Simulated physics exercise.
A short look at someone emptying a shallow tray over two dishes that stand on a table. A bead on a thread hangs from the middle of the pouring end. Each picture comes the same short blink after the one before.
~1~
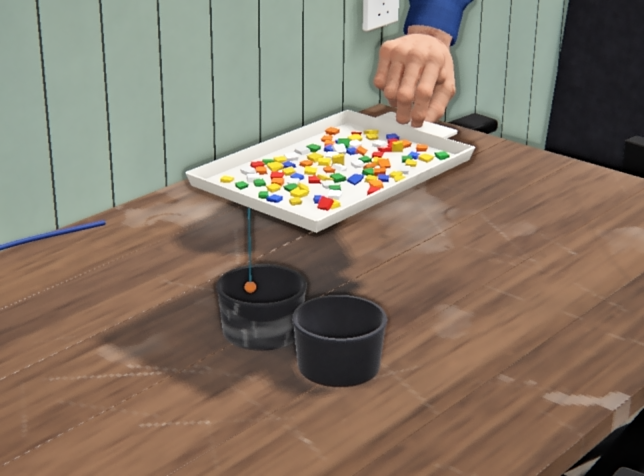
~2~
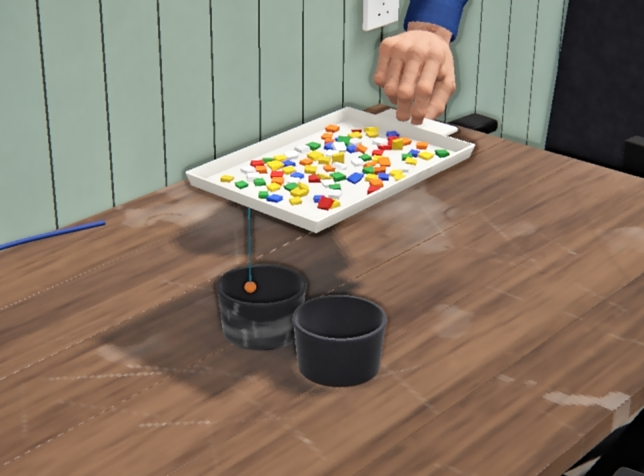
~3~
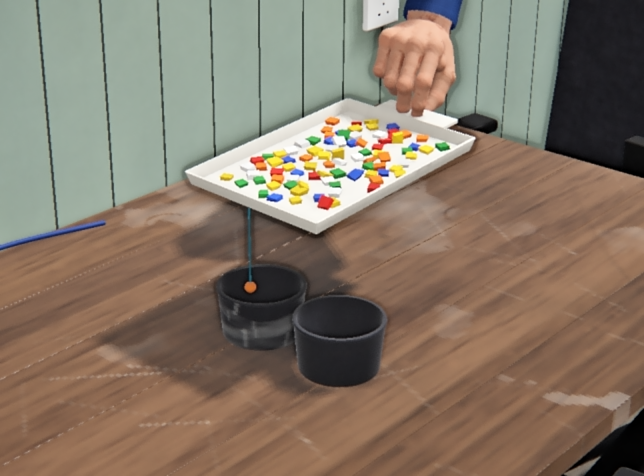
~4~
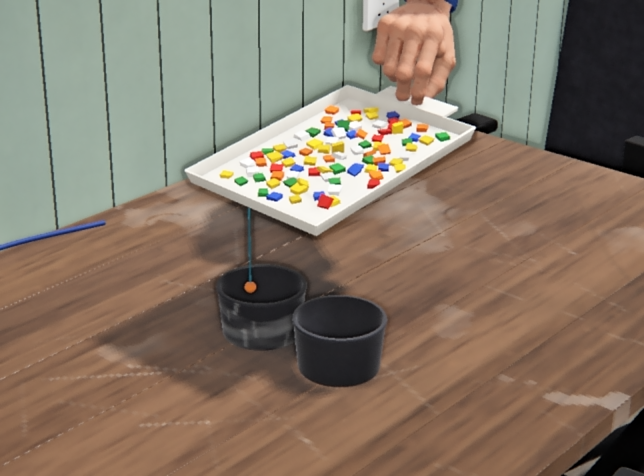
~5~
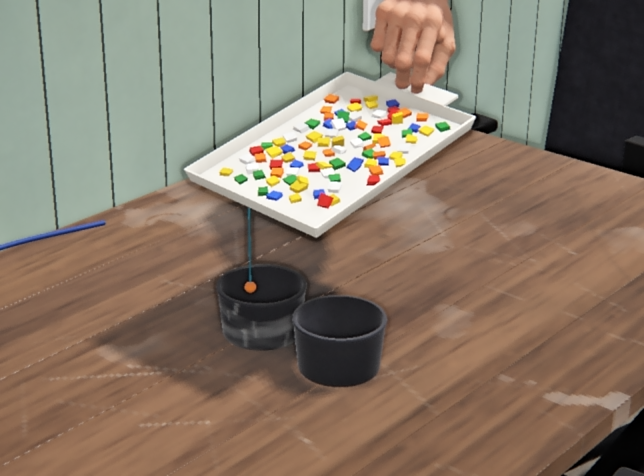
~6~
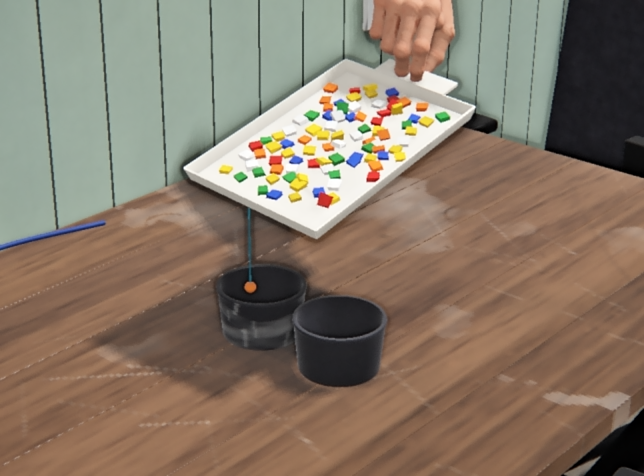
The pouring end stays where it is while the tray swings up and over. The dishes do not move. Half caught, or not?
The two hold under half of the load.
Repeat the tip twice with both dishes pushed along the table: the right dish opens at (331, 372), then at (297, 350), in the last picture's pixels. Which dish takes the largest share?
One: The left-hand dish. Two: The right-hand dish.
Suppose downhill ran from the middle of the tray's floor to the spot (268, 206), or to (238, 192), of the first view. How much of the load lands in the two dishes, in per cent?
In turn 0 and 0 in a hundred.
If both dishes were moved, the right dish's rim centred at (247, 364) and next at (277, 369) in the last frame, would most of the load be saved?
First not half, then the smaller part.
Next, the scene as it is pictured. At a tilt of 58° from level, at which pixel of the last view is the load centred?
Roughly at (300, 193).
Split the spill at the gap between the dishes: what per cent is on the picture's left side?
About 80 per cent.
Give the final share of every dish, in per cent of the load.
About: Left dish 0, right dish 20 per cent.
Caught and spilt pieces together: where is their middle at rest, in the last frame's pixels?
Near (279, 393).
Shortly afterwards, tray tipped steeply; all but a few on the tray; a little in the air.
Next, tray tipped right over; near a third on the tray; a little in the right dish; near a quarter outside both; near a third in the air.
Some moments later, tray tipped past a quarter turn; near a quarter in the right dish; the bulk outside both.
In the end, tray tipped past a quarter turn; near a quarter in the right dish; none at all in the left dish; the bulk outside both.
